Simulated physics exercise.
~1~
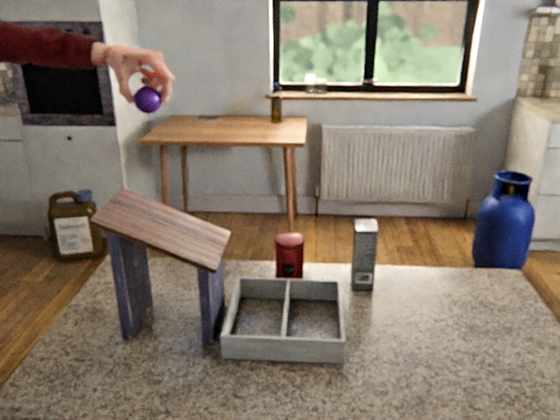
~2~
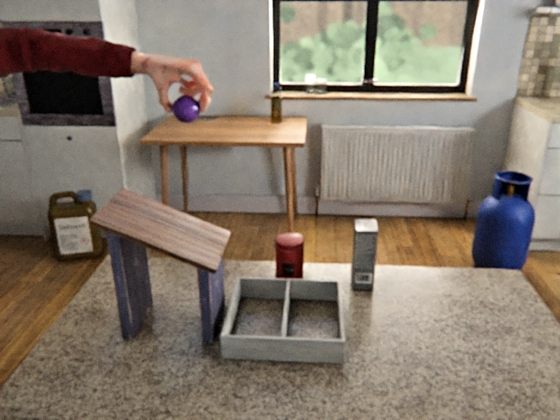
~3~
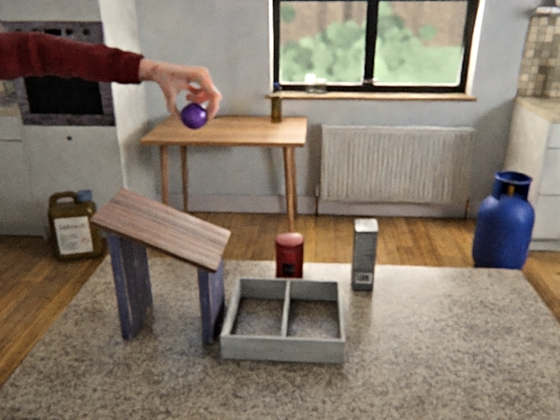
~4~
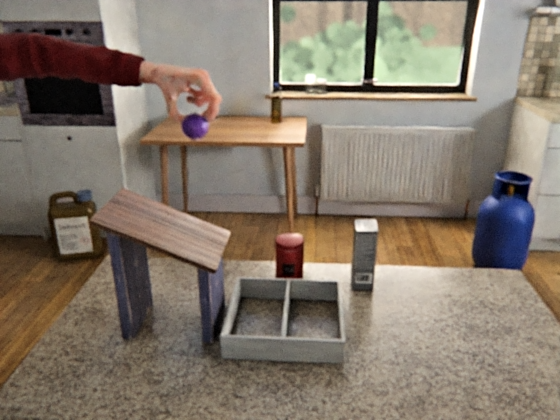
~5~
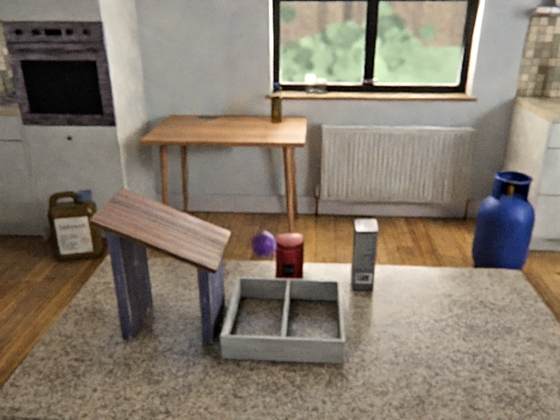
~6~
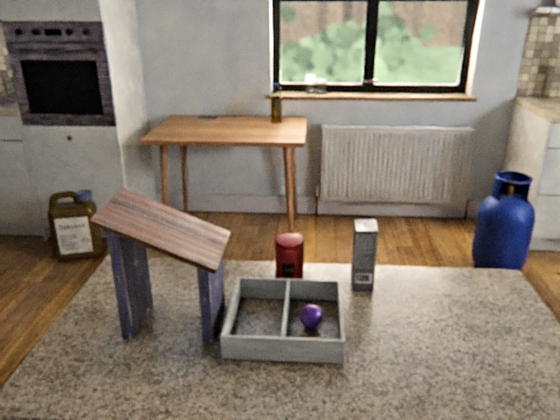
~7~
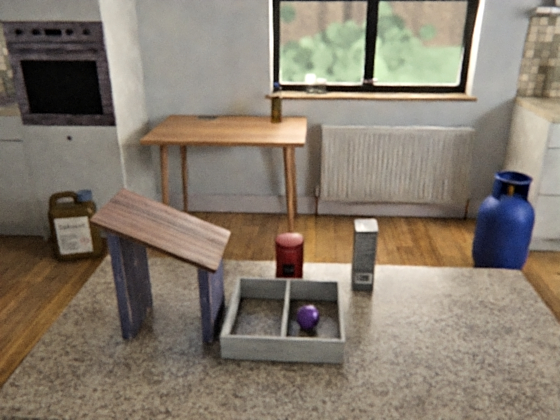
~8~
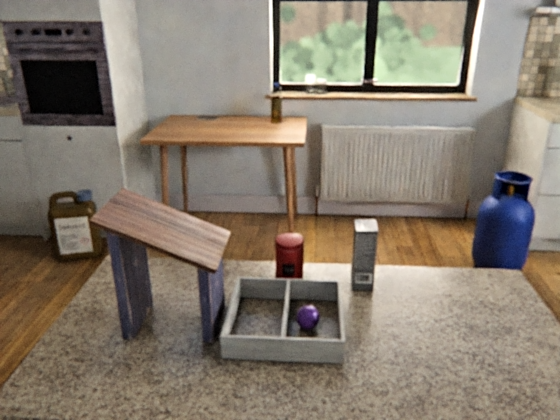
To begin with, a hand in a dark red sleeve holds a purple onion above a fixed sloping ramp, with an open two-bay tray to its right and a red jar and grey carton standing behind. The hand carries the onion to the right and slightly down, stopping above the ramp. It then lets go, and the onion begins to drop as the hand draws back out of view. The onion travels down and to the right, passing beside the red jar. It ends at rest in the farther bay, while the jar and carton stay standing in place.
